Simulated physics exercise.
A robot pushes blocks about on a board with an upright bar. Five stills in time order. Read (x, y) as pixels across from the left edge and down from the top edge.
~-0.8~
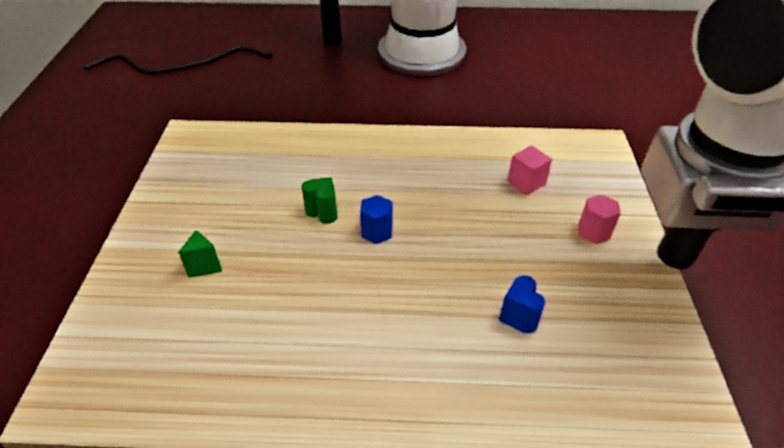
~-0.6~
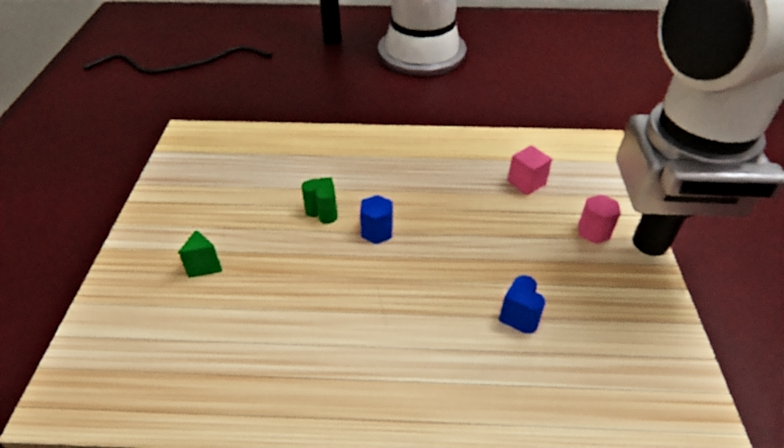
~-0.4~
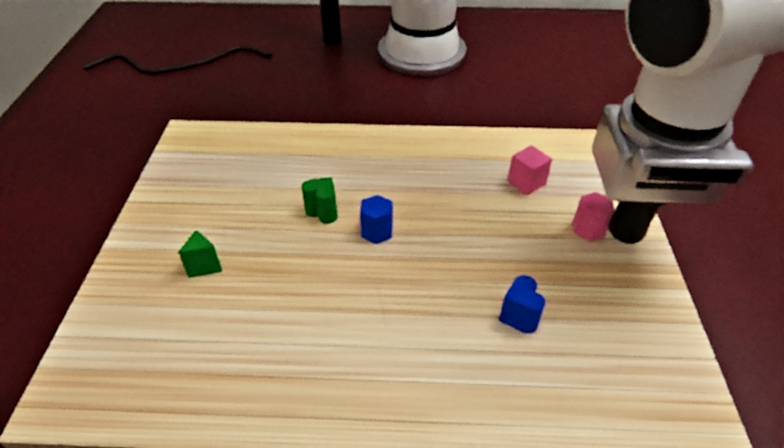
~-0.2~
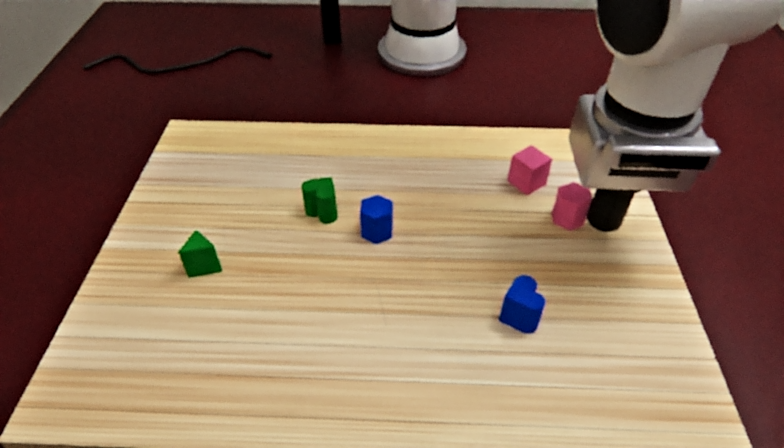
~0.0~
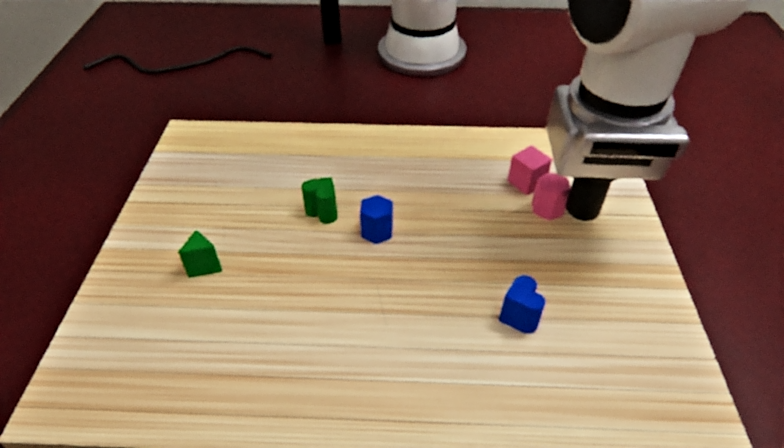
The clip opens on a wooden board scattered with green, blue and pink blocks, a robot arm at its right edge. The arm moves its dark upright bar left to the pink hexagonal block, then pushes that block left and slightly away until it sits close beside the pink square block.
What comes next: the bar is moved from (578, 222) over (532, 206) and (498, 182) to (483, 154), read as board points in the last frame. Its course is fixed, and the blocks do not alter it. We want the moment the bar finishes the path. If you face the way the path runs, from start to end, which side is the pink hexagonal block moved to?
Answer: Leftward.
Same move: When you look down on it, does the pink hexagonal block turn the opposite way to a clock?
I believe so.
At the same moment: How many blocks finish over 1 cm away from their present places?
Two blocks shift.
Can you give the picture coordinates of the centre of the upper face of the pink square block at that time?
Most likely (523, 138).
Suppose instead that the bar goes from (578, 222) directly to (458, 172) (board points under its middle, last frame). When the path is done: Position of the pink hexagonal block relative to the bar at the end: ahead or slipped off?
Prediction: Still leading.
The first path, step by step. One third of the way, bar at (534, 195); pink square block at (522, 149), turned 60° clockwise; pink hexagonal block at (509, 166).
Two thirds of the way, bar at (500, 170); pink square block at (521, 142), turned 85° clockwise; pink hexagonal block at (472, 149), turned 30° anticlockwise.
At the end, bar at (485, 143); pink square block at (523, 138), turned 110° clockwise; pink hexagonal block at (463, 144), turned 70° anticlockwise.
